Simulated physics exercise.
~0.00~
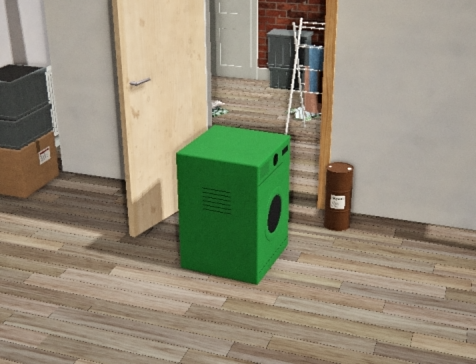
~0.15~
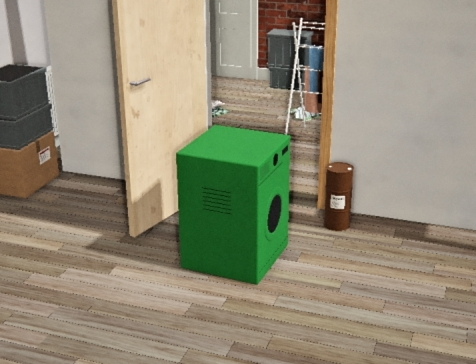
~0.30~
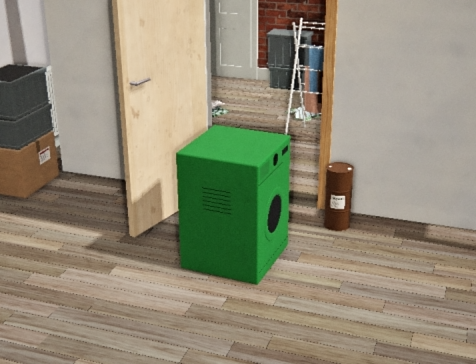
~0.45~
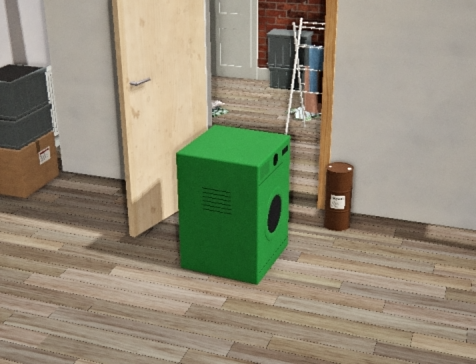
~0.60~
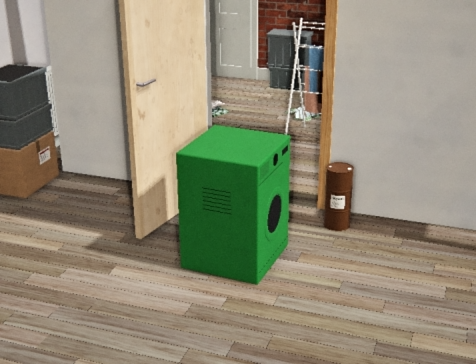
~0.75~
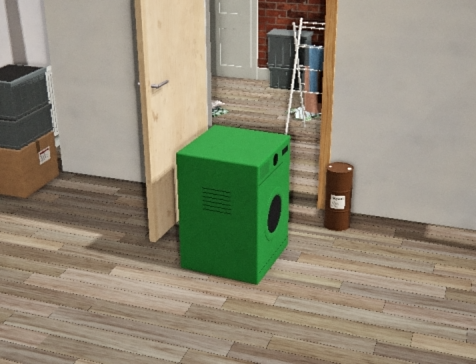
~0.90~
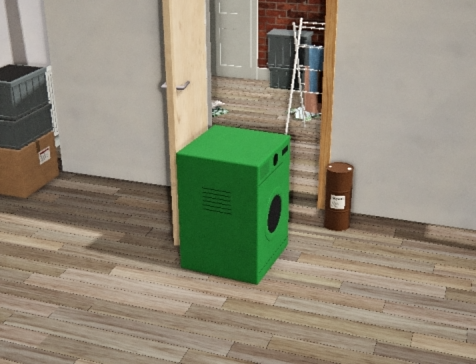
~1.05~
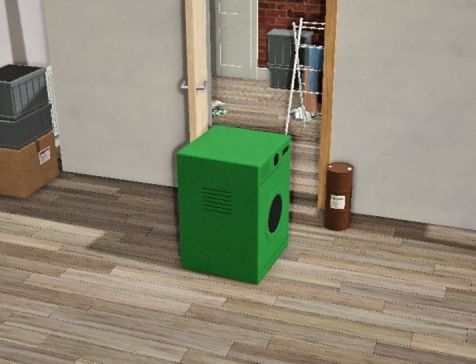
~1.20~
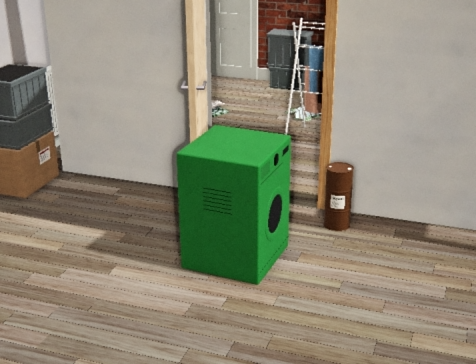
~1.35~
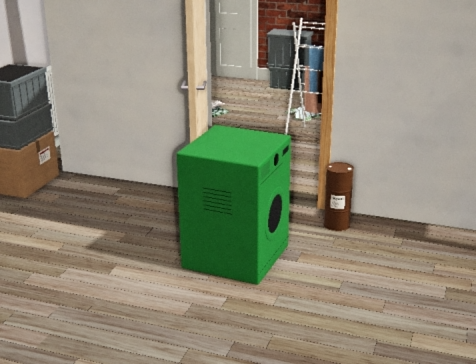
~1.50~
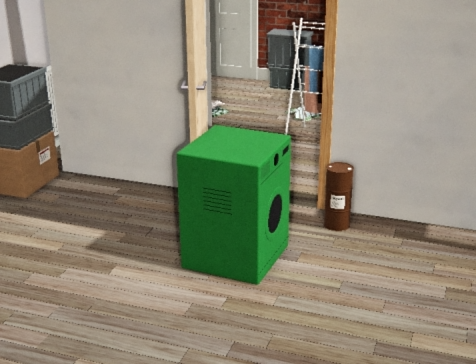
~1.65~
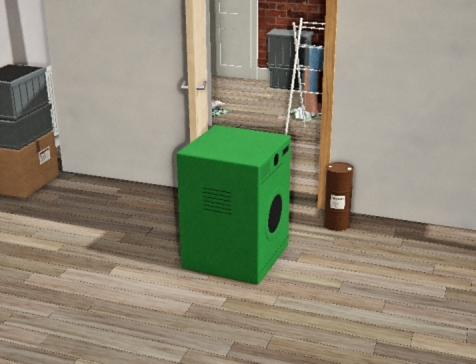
A room with grey walls and wood plank floors is seen from a raised, fixed viewpoint, looking toward an open doorway. A bright green front-loading appliance stands in front of the opening, with a brown canister to its right and grey bins on a cardboard box at far left. Beyond the doorway are a brick wall and a white drying rack. The pale wooden door, at first wide open and still, swings rightward behind the green appliance. It stops with its edge toward the viewer, still open, while the appliance and canister remain unmoved.
